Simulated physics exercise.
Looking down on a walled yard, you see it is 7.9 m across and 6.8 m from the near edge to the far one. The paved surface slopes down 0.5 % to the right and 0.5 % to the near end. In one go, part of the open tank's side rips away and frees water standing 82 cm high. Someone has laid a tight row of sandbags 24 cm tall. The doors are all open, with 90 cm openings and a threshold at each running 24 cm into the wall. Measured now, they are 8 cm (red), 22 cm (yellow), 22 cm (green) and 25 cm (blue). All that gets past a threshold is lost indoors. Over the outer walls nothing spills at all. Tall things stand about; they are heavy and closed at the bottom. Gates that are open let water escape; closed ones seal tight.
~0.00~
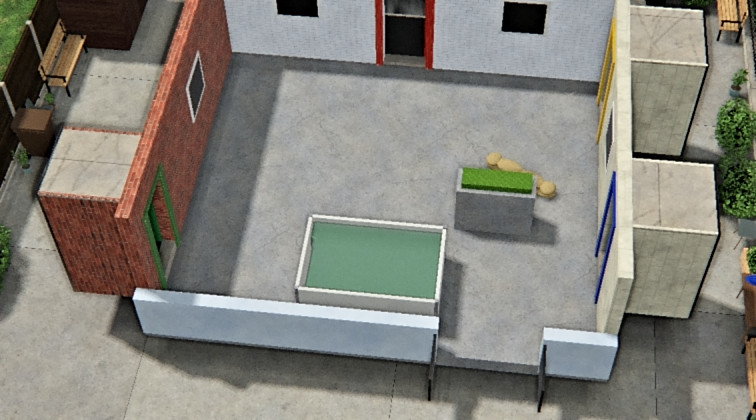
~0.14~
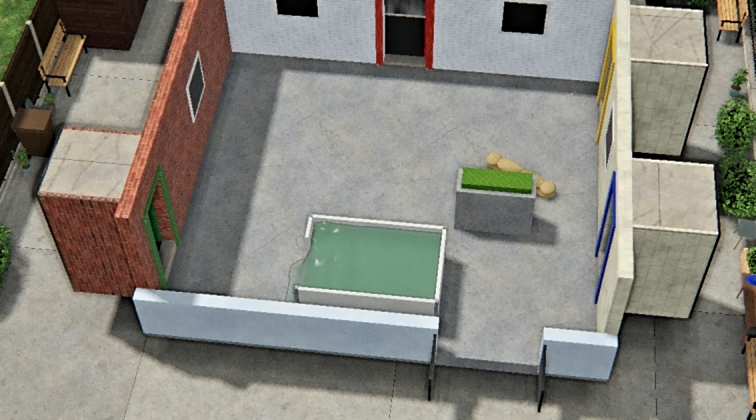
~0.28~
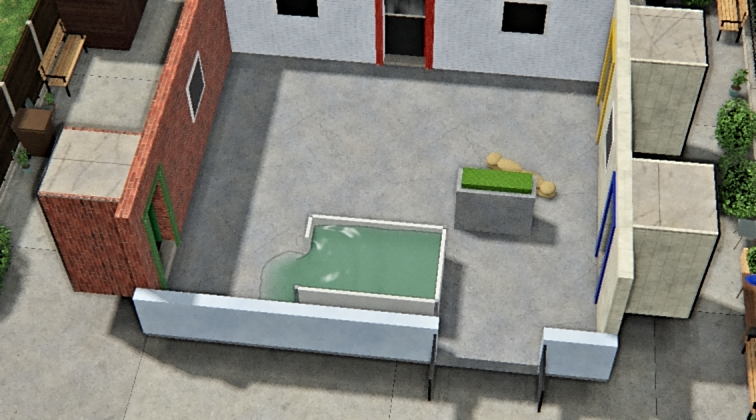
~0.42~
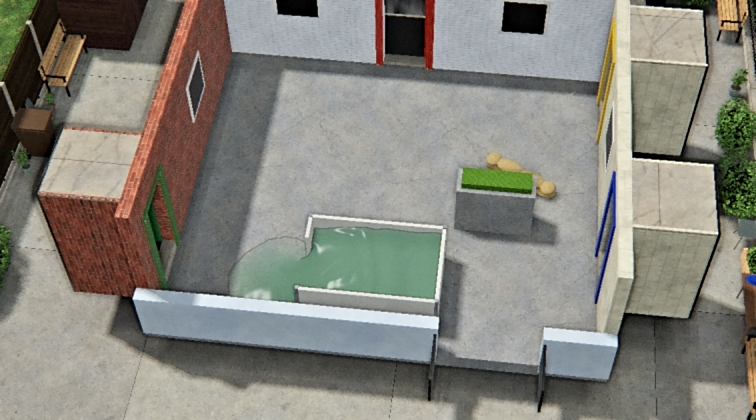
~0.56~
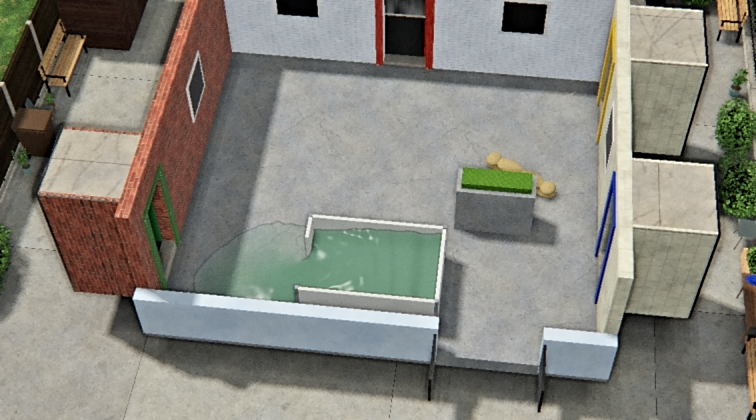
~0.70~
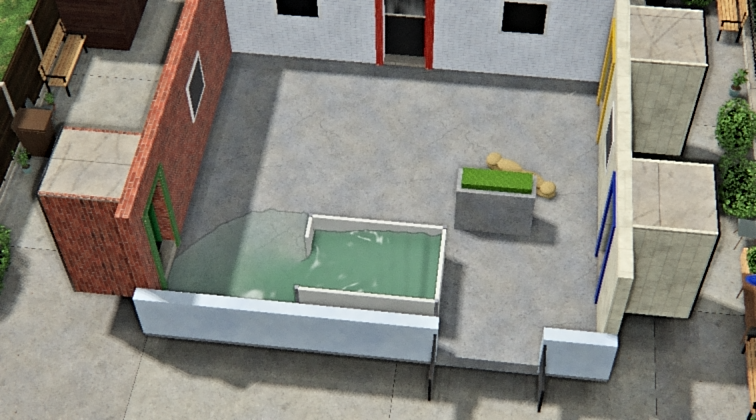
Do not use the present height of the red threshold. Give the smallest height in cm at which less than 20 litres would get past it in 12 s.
Close to 5.5 cm is just enough.
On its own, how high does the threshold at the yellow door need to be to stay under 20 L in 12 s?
For yellow: Close to 10.0 cm.
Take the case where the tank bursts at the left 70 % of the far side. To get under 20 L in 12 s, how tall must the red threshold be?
About 23 centimetres.
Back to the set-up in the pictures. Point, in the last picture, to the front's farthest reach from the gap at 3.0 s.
The farthest wet point sits near (230, 62).
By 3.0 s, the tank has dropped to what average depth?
About 31 cm.
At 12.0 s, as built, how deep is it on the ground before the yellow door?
Lab note: Depth approx. 11.0 cm.
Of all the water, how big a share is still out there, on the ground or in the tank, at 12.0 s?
Something near 90 out of a hundred parts.
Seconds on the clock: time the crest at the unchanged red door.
Crest at t of about 5.5 s.
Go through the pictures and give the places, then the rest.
The first picture shows the open tank at (372, 260) is whole and still, 82 cm deep; the red door at (405, 31) is dry.
In the second picture, water pours out at (306, 282) and has run 0.3 m, to (293, 275); about 7 cm deep outside, 82 cm at the back.
In the third picture, water pours out at (306, 282) and has run 0.8 m, to (265, 286); about 12 cm deep outside, 82 cm at the back.
In the fourth picture, the front is at (232, 286), 1.4 m from the gap at (306, 283); 2.1 m2 of floor is wet, 82 cm left at the back.
In the fifth picture, the front is at (198, 277), 2.0 m from the gap at (306, 283); 3.6 m2 of floor is wet, 79 cm left at the back.
In the sixth picture, the gap is at (306, 283), the front 2.6 m out at (165, 293); the back of the open tank holds 71 cm; 4.7 m in a straight line remain to the red door at (405, 31).
After 1.4 s water covers 15 % of the floor, deepest (60 cm) near (159, 315); it has not reached the red door.
After 3.0 s water covers 30 % of the floor, deepest (36 cm) near (168, 282); it has not reached the red door.
After 12.0 s water covers 90 % of the floor, deepest (14 cm) near (588, 358); 5 cm at the red door, 4 litres in over its 8 cm threshold.
At the red door as built, the water arrived by 4.3 s and peaked near 10 cm at 5.6 s.
With a threshold of 4.5 cm, 32 litres would have come in within the 12 s; with 6.5 cm, 11 litres. So under 20 litres takes about 5.5 cm.
